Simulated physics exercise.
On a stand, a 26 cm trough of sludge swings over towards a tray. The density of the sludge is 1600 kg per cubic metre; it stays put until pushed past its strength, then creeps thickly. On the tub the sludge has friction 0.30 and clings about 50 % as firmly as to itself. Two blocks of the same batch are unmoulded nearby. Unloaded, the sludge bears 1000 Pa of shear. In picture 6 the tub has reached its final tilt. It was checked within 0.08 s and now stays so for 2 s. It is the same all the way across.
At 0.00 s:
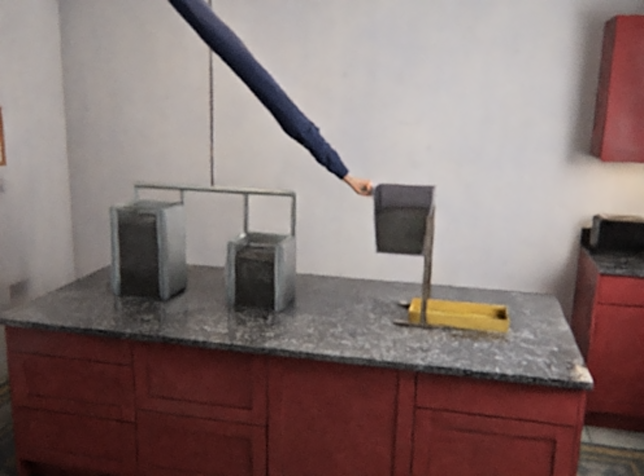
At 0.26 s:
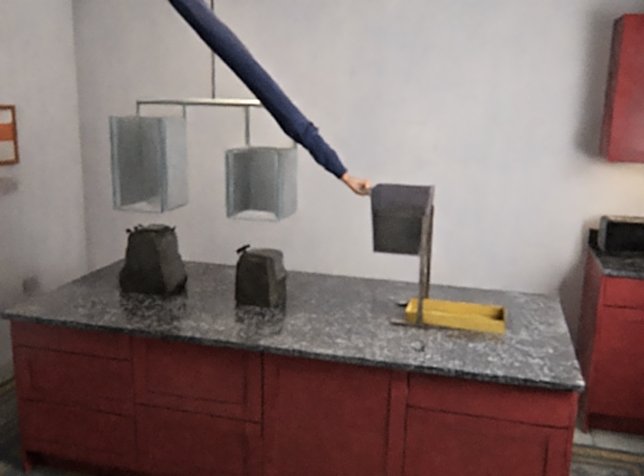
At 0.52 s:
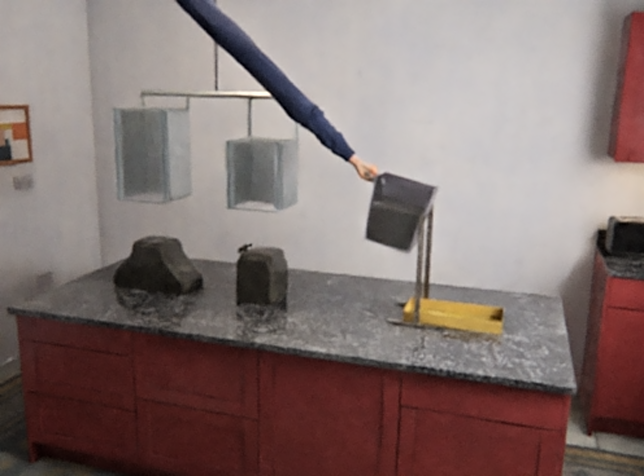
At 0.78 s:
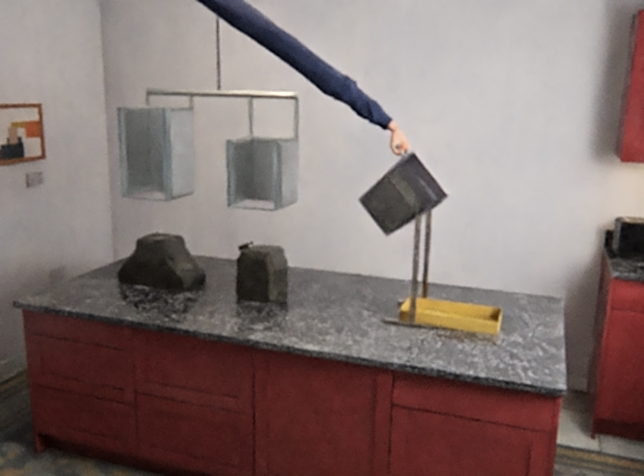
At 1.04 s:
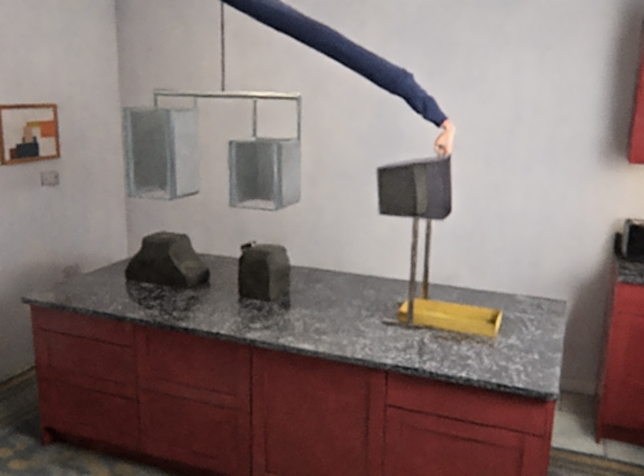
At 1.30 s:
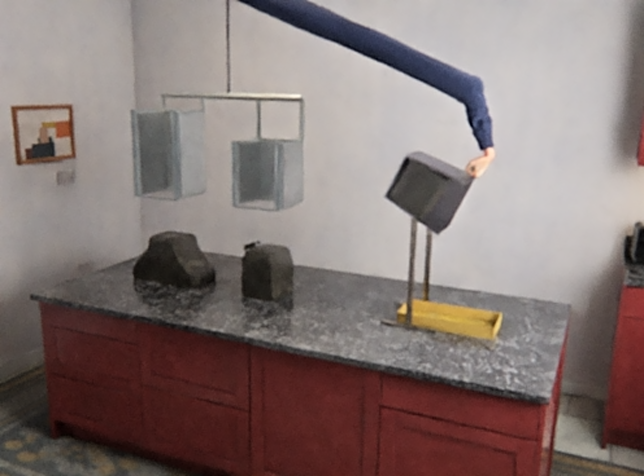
To begin with, two grey moulds on a hanging bar rise off two dark blocks on a speckled counter, and the left block slumps lower and wider while the right one barely sinks. Then a long blue-sleeved arm swings a dark tub over to the right, past sideways, above a yellow tray.
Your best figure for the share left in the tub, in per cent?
About 0 %.
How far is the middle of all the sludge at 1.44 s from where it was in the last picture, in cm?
Some 7 cm.
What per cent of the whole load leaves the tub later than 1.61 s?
About 30 %.
By 1.44 s, the tub is at 115 degrees and holds 100 %.
By 1.61 s, the tub is at 115 degrees and holds 32 %.
By 1.78 s, the tub is at 115 degrees and holds 0 %.
By 1.95 s, the tub is at 115 degrees and holds 0 %.
By 3.30 s, at the end, the tub is at 115 degrees and holds 0 %.
